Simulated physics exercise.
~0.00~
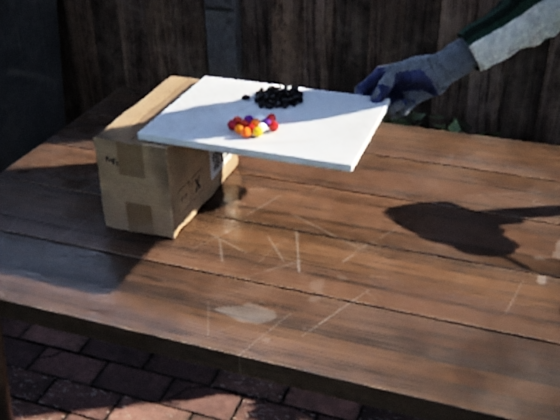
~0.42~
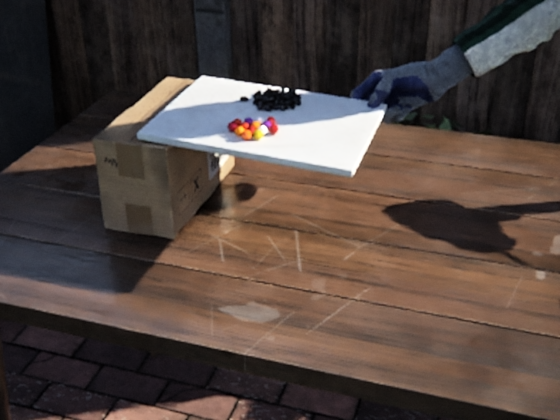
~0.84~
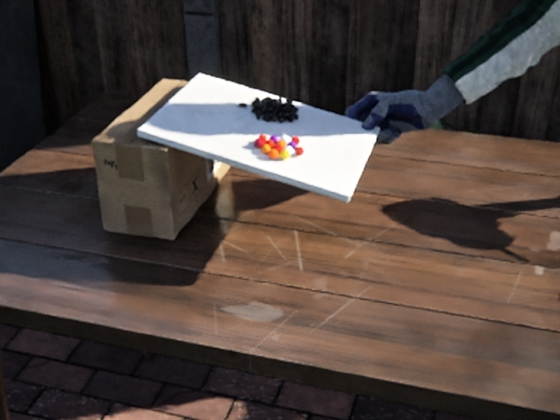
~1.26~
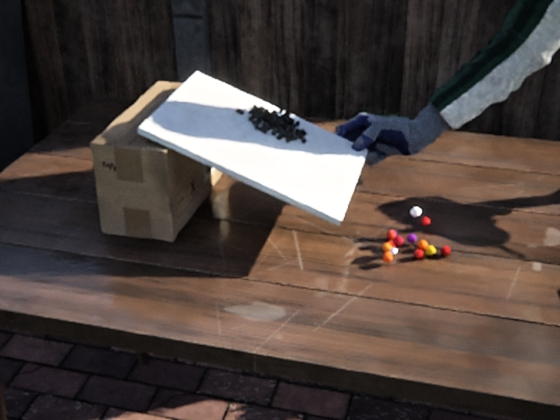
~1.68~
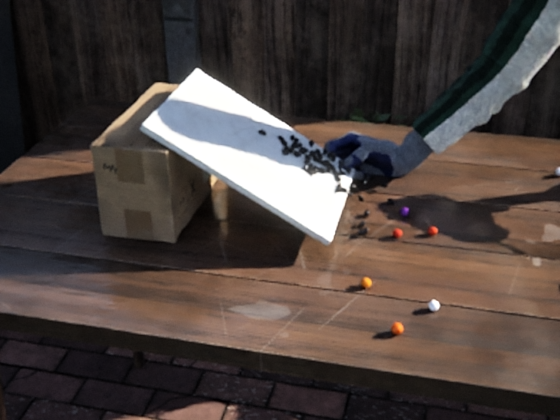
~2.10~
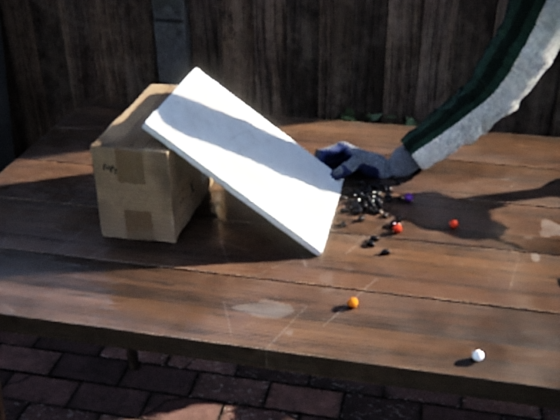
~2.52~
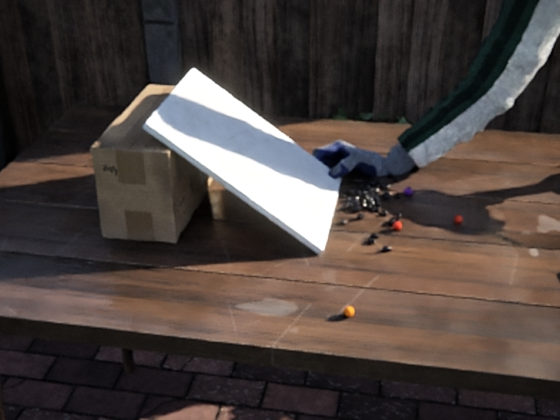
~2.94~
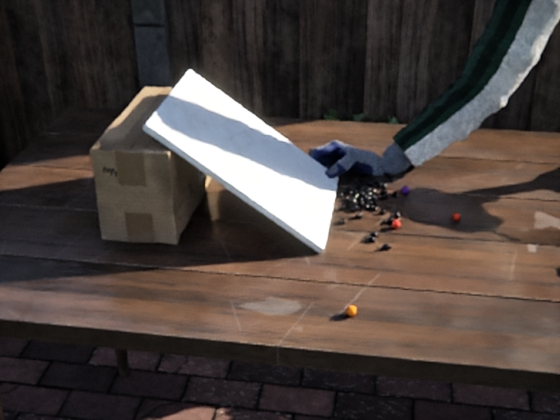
On an outdoor wooden table, a gloved hand lowers one end of a white board propped on a cardboard box; colourful balls roll off first and scatter widely, then small dark pieces slide down and settle in a cluster near the board's lower end, with an orange ball resting farther out.
